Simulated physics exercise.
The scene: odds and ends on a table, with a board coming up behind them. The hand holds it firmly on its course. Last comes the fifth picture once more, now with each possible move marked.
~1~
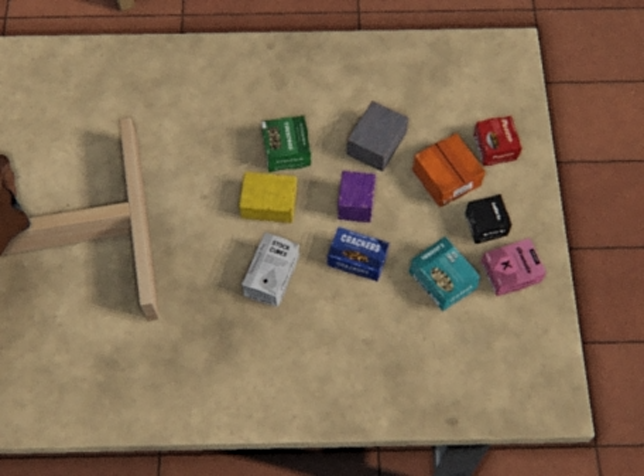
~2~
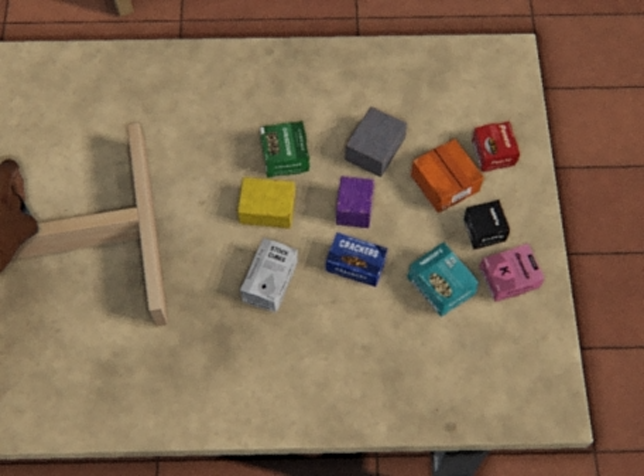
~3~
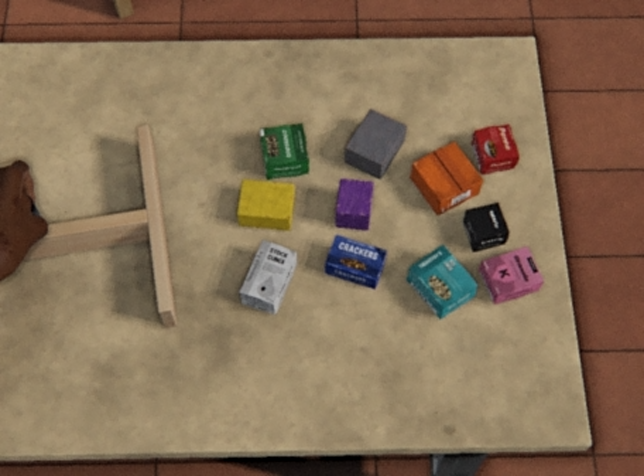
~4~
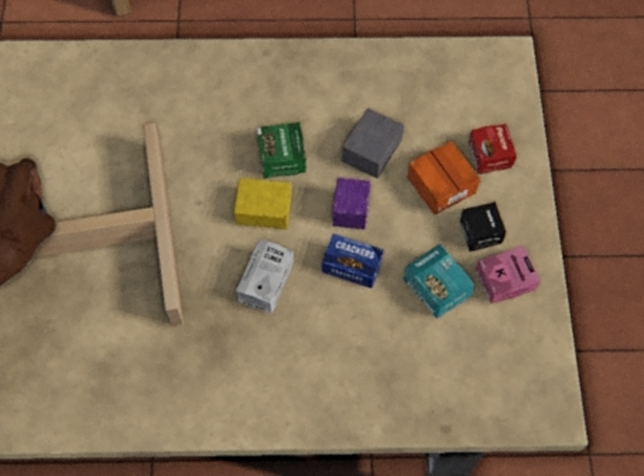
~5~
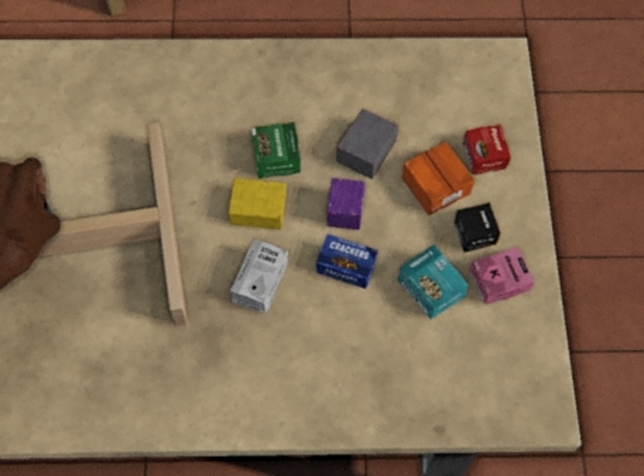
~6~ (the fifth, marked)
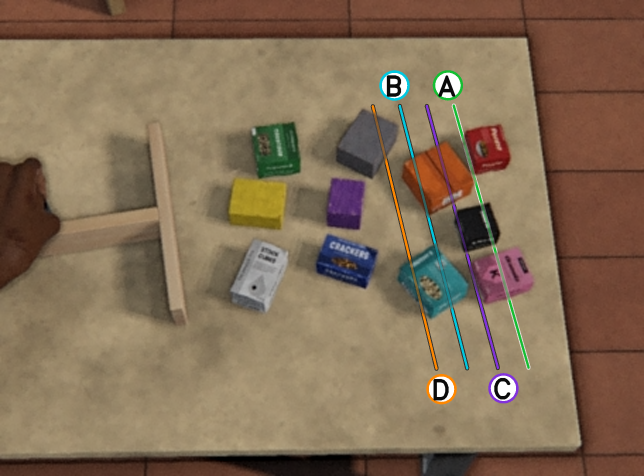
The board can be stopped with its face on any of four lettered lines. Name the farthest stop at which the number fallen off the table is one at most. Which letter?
B is the last line within the limit.
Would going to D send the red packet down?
By then, no.
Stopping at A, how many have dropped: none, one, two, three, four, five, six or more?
Six or more.
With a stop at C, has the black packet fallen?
Yes.
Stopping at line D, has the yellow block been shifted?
Yes.
On the marked copy, A at (489, 228); B at (431, 229); C at (460, 228); D at (403, 229).
Following B. Soon after the start, board (261, 211); white packet (295, 267); yellow block (290, 197).
Later, board (356, 210); pink packet (525, 280); red packet (491, 147).
In the end, board (430, 209); pink packet over the edge; black packet (543, 224); one fallen.
As for the rest, A drops seven; C drops three; D is within the limit but short.
